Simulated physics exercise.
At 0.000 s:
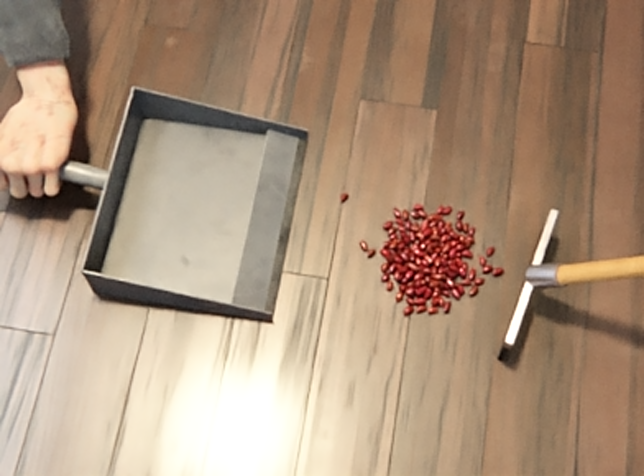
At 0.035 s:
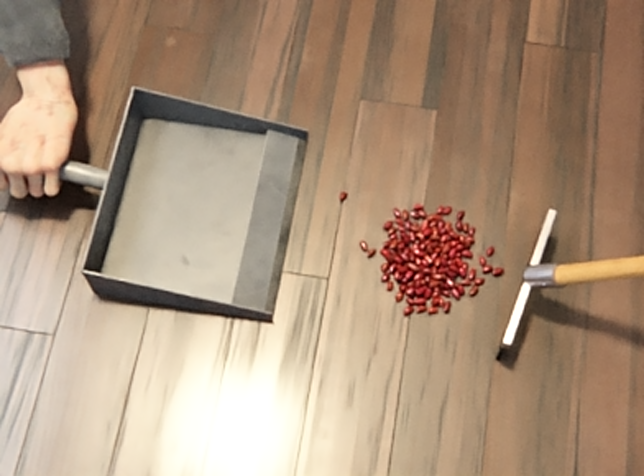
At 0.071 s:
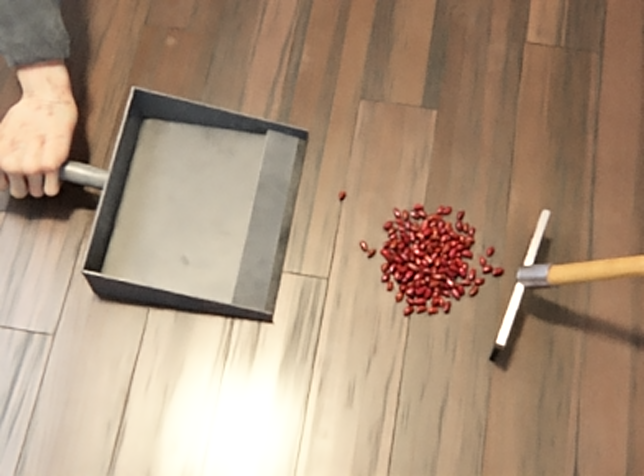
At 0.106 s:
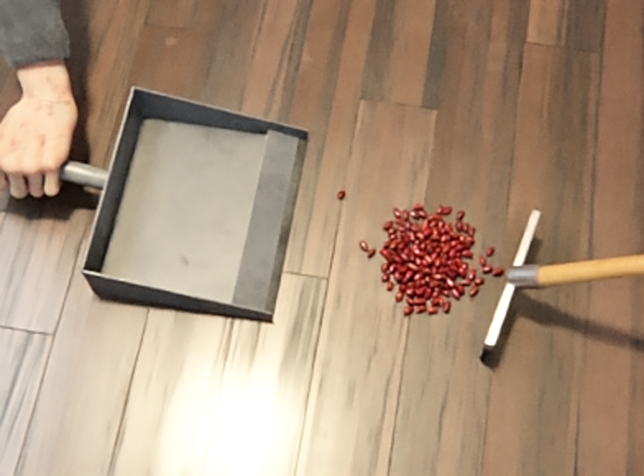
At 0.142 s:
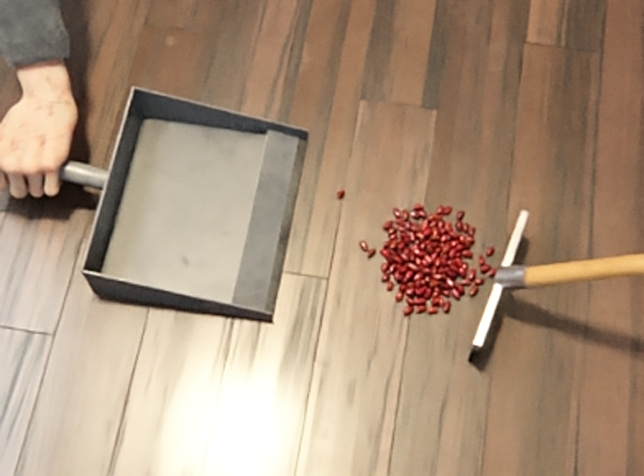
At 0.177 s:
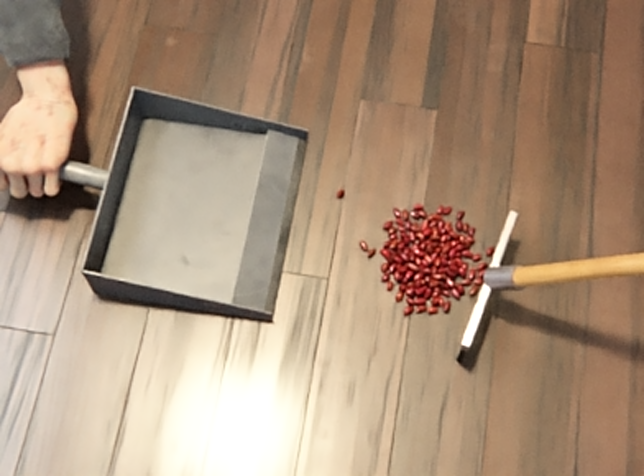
A flat white blade on a wooden handle slides left across the wooden floor, starting just right of a pile of red beans. It closes the gap and meets the pile's right edge, nudging a few beans, while a hand holds a gray dustpan still at left.
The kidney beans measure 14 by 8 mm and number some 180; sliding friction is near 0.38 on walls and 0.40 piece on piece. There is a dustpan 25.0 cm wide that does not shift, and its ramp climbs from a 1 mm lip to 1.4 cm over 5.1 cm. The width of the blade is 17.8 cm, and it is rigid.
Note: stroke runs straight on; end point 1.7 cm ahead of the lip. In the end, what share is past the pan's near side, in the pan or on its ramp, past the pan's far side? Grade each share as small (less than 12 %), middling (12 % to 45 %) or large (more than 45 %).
Past the pan's near side - small, in the pan or on its ramp - small, past the pan's far side - small.
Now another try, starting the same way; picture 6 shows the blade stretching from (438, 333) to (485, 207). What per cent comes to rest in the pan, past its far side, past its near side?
Pan 25, far 5, near 0.
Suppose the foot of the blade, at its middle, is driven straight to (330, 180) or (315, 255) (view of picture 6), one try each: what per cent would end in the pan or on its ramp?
The two tries give about 30 and 20 percent.
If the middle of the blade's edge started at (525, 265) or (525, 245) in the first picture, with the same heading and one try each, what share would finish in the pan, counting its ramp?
Around 15 percent, then around 20 percent.
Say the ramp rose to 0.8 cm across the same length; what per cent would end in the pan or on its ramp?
Close to 10 per cent then.
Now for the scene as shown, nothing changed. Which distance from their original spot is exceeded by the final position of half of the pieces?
It comes to some 14 cm.
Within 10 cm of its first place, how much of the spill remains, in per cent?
Close to 35 per cent of it.
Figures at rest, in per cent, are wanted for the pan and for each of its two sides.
Near: 5; pan: 5; far: 0 (percent).
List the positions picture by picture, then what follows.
Blade from (508, 344) to (552, 217), moved 0.0 cm, 0 of the pieces shifted so far; middle of the pieces at (427, 261); pan at (189, 211), in the first frame.
Blade from (506, 344) to (550, 217), moved 0.2 cm, 0 of the pieces shifted so far; middle of the pieces at (427, 261), in the second frame.
Blade from (500, 344) to (544, 217), moved 1.0 cm, 0 of the pieces shifted so far; middle of the pieces at (427, 261), in the third frame.
Blade from (489, 344) to (534, 218), moved 2.1 cm, 1 of the pieces shifted so far; middle of the pieces at (427, 261), in the fourth frame.
Blade from (477, 345) to (523, 218), moved 3.5 cm, 2 of the pieces shifted so far; middle of the pieces at (427, 261), in the fifth frame.
Blade from (465, 346) to (512, 219), moved 4.9 cm, 4 of the pieces shifted so far; middle of the pieces at (427, 261); pan at (189, 211). The blade's pace is about 0.38 m/s, heading 12 degrees towards the viewer's side, in the sixth frame.
Then, at 0.45 s, middle of the blade 14 cm from the lip; 0 % over the lip, far side 0 %, near side 0 %.
After 0.63 s, middle of the blade 7 cm from the lip; 0 % over the lip, far side 0 %, near side 0 %.
After 0.93 s, middle of the blade 4 cm from the lip; 5 % over the lip, far side 0 %, near side 5 %.
In the end, at 1.4 s, near side 5 %, pan 5 %, far side 0 %, in front of the lip or behind the blade 90 %.
